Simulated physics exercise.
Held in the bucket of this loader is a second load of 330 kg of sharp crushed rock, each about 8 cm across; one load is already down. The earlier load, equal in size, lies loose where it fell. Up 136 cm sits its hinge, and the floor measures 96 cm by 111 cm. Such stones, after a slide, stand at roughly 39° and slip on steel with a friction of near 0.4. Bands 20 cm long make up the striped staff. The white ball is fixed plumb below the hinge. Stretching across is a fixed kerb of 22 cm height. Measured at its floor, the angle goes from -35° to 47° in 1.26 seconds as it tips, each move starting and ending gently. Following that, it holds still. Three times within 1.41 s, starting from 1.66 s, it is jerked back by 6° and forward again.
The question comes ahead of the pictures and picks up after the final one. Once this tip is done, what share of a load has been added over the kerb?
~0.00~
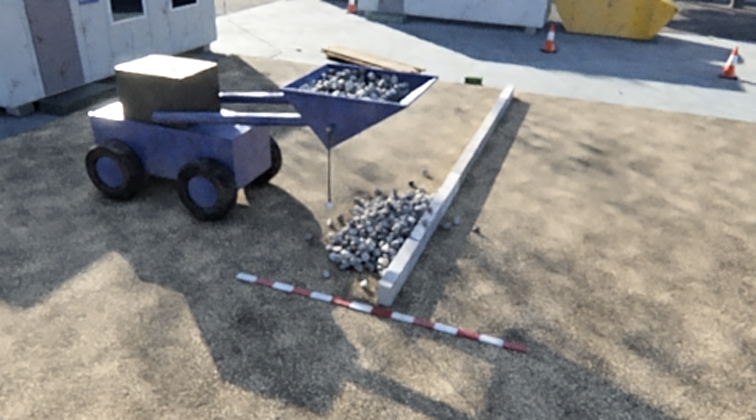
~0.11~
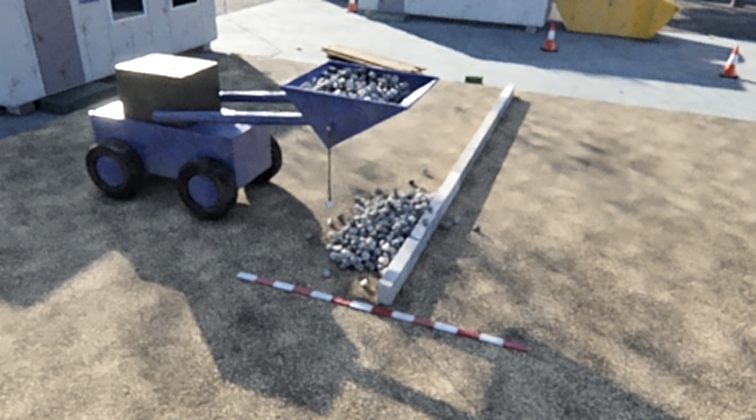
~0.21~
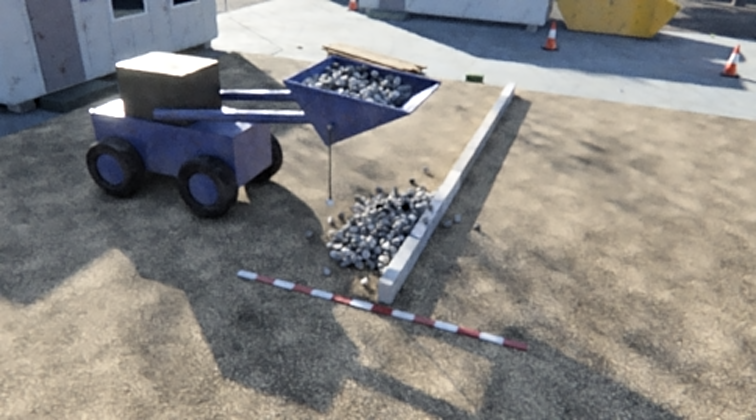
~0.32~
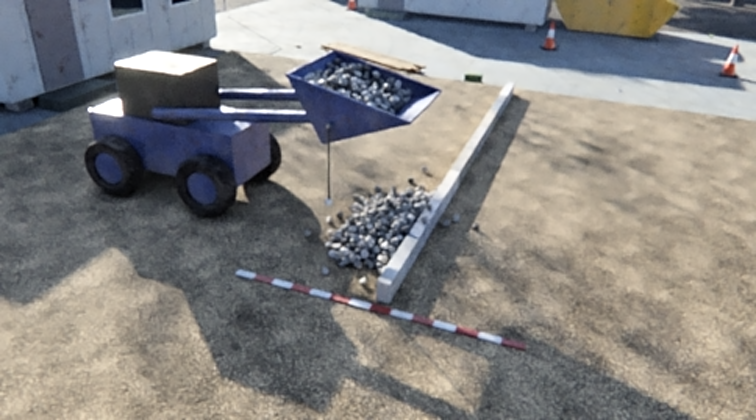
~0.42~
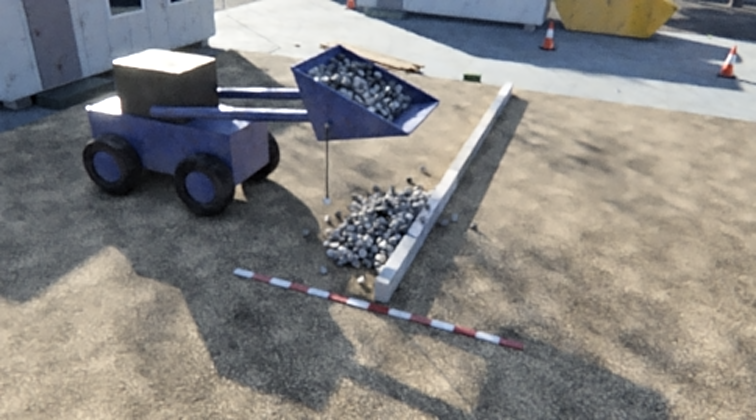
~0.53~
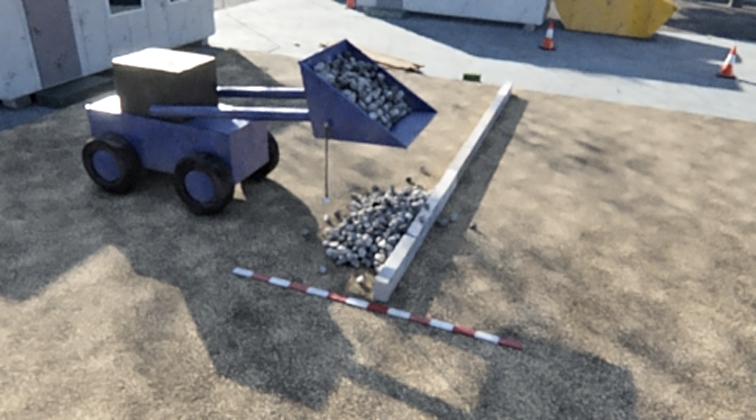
About 39 per cent.
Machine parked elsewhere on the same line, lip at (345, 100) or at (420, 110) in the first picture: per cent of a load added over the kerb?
Roughly 0 and 65 per cent, in that order.
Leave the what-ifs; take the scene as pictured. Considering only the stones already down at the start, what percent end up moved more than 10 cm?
0 %.
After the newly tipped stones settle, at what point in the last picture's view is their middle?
Roughly at (415, 220) in the last picture.
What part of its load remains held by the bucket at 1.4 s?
50 %.
After 0.9 s the floor is at 34°; in per cent of one load, 100 in the bucket, 99 on this side of the kerb, 1 over the kerb; the foremost stones are at (433, 217).
After 1.4 s the floor is at 47°; in per cent of one load, 48 in the bucket, 151 on this side of the kerb, 1 over the kerb; the foremost stones are at (439, 214).
After 3.5 s the floor is at 47°; in per cent of one load, 0 in the bucket, 160 on this side of the kerb, 40 over the kerb; the foremost stones are at (534, 253).
After 6.3 s the floor is at 47°; in per cent of one load, 0 in the bucket, 160 on this side of the kerb, 40 over the kerb; the foremost stones are at (534, 253). Net gain over the kerb, 39.
